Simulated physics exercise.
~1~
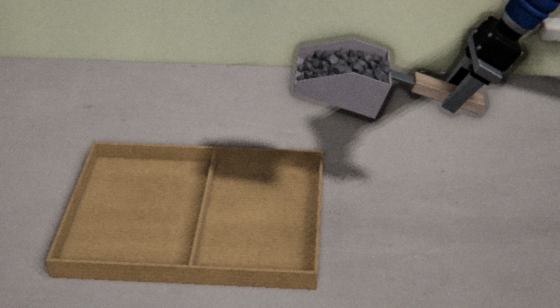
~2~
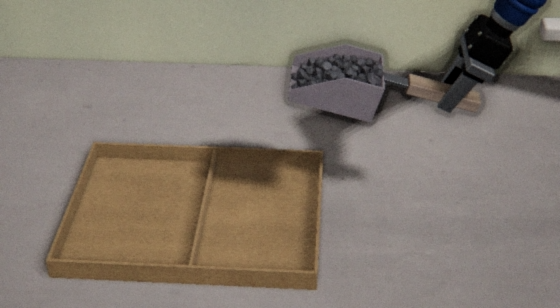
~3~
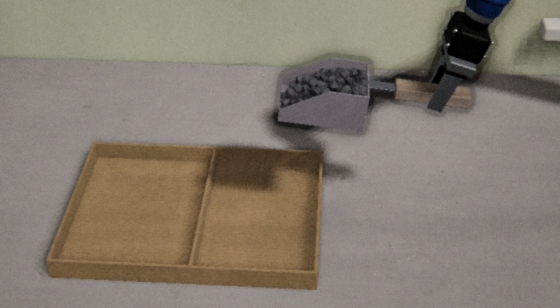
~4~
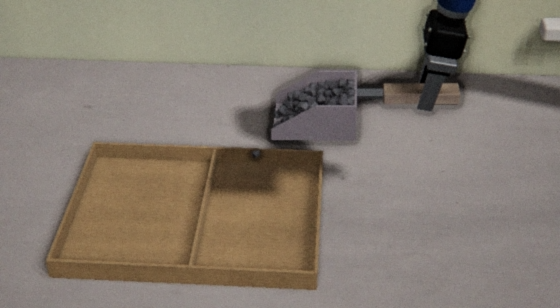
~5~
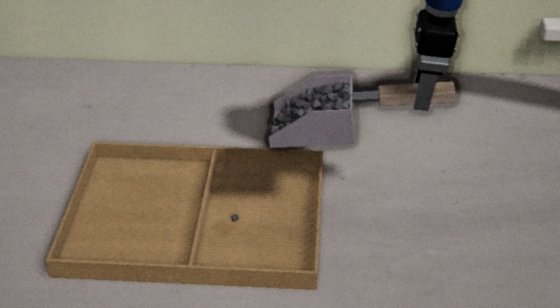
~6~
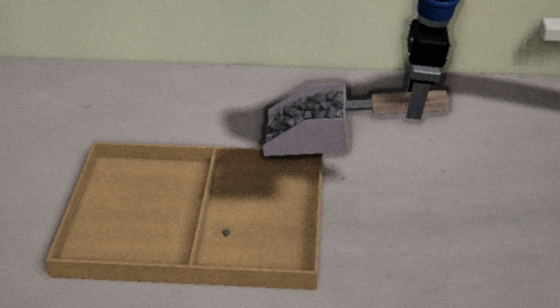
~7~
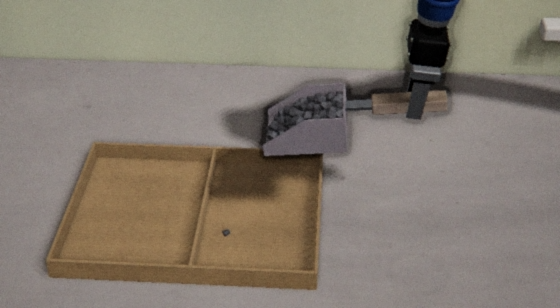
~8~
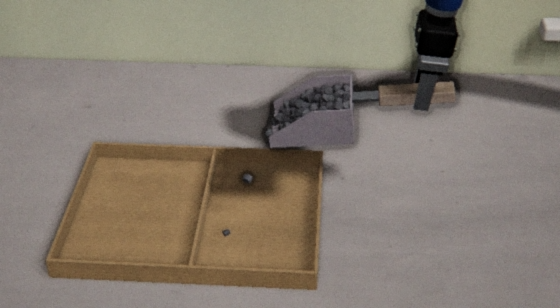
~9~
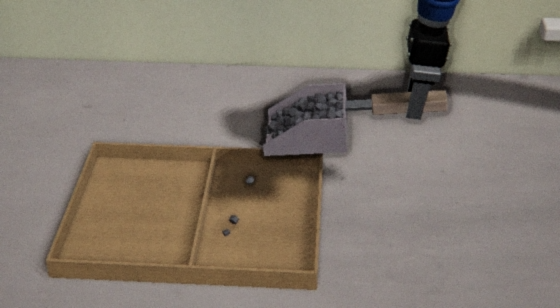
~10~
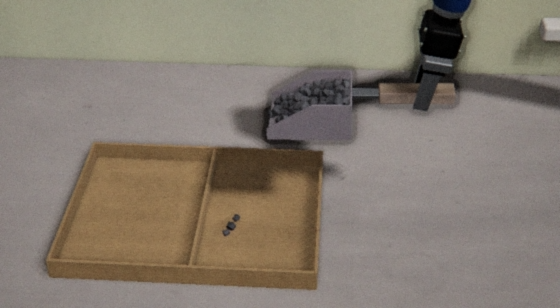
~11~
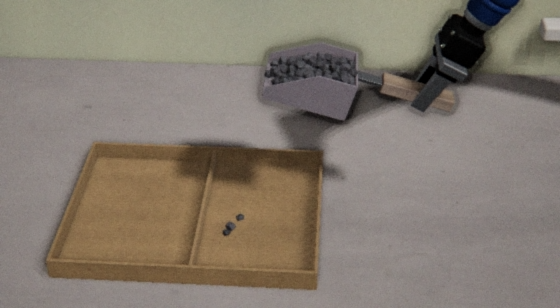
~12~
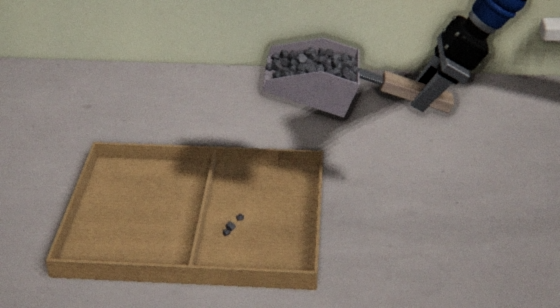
On a grey table, a robot arm tilting and jogging a scoop of dark pebbles, dropping three into a divided tray, then lifting.
